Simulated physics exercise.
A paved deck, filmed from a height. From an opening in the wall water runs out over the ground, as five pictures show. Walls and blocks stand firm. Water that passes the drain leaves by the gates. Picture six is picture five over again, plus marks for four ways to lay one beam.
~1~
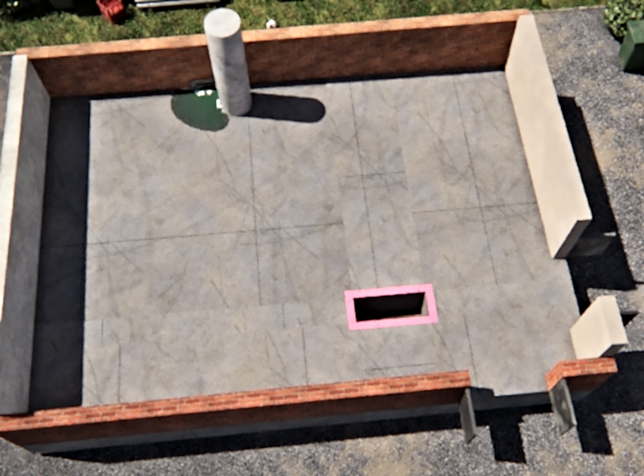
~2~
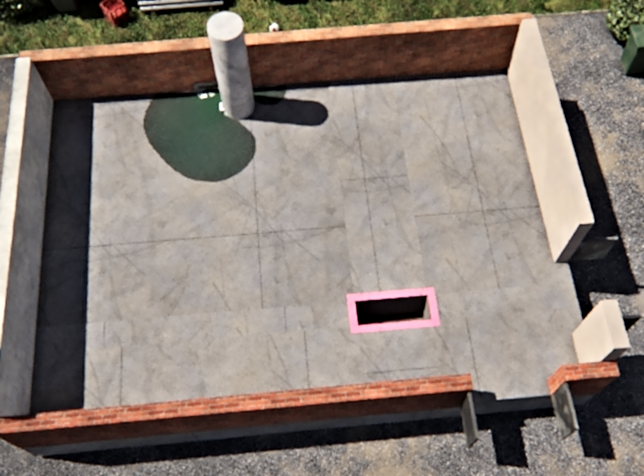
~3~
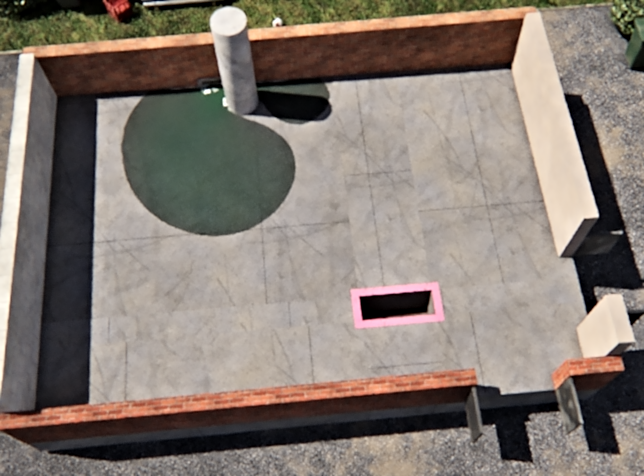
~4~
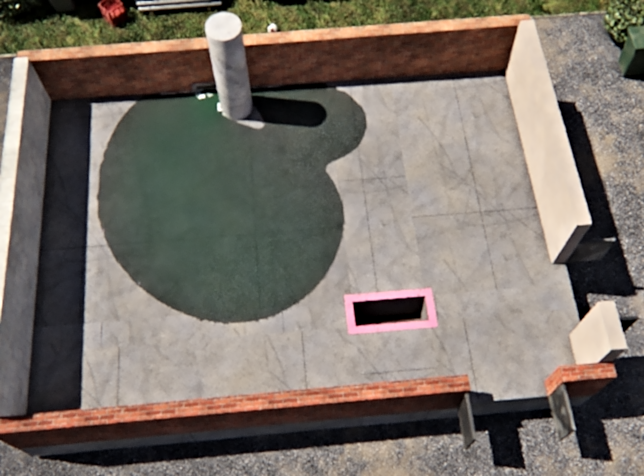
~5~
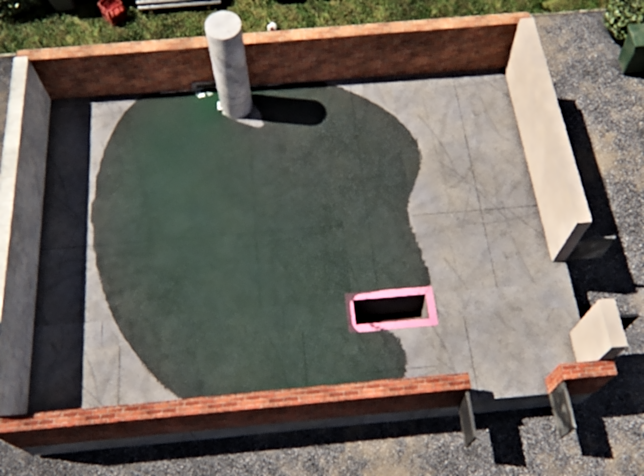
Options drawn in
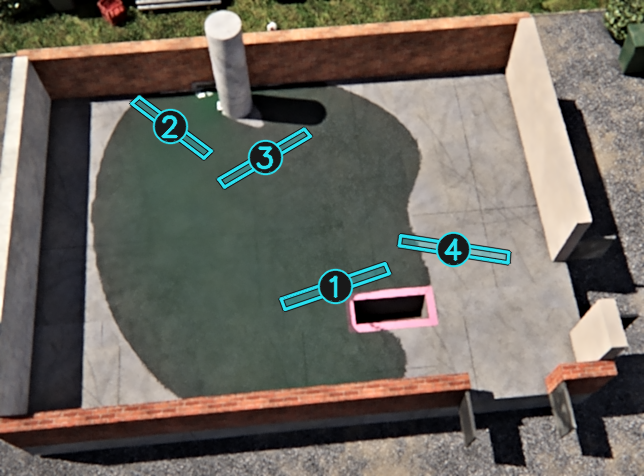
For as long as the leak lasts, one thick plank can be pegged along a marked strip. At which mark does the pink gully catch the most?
Choose 2.
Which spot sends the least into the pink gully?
That would be 1.
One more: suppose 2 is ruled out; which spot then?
4.
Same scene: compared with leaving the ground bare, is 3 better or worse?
Spot 3 is worse.
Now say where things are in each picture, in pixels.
In the first frame, outfall at (208, 83); pink gully at (391, 307); open gate at (503, 381); open gate at (561, 294); front seen at (206, 125), 2 % of the ground wet; pink gully still dry.
In the second frame, front seen at (197, 175), 6 % of the ground wet; pink gully still dry.
In the third frame, front seen at (240, 226), 14 % of the ground wet; pink gully still dry.
In the fourth frame, front seen at (259, 313), 29 % of the ground wet; pink gully still dry.
In the fifth frame, front seen at (372, 350), 49 % of the ground wet; pink gully taking water.
On the marked copy, 1 from (283, 304) to (387, 268); 2 from (135, 100) to (207, 154); 3 from (221, 183) to (307, 132); 4 from (400, 240) to (508, 257).
Choosing 1, about 6 % of the stream goes into the pink gully, about 94 % out by the gates.
Choosing 2, about 33 % of the stream goes into the pink gully, about 66 % out by the gates.
Choosing 3, about 15 % of the stream goes into the pink gully, about 85 % out by the gates.
Choosing 4, about 26 % of the stream goes into the pink gully, about 74 % out by the gates.
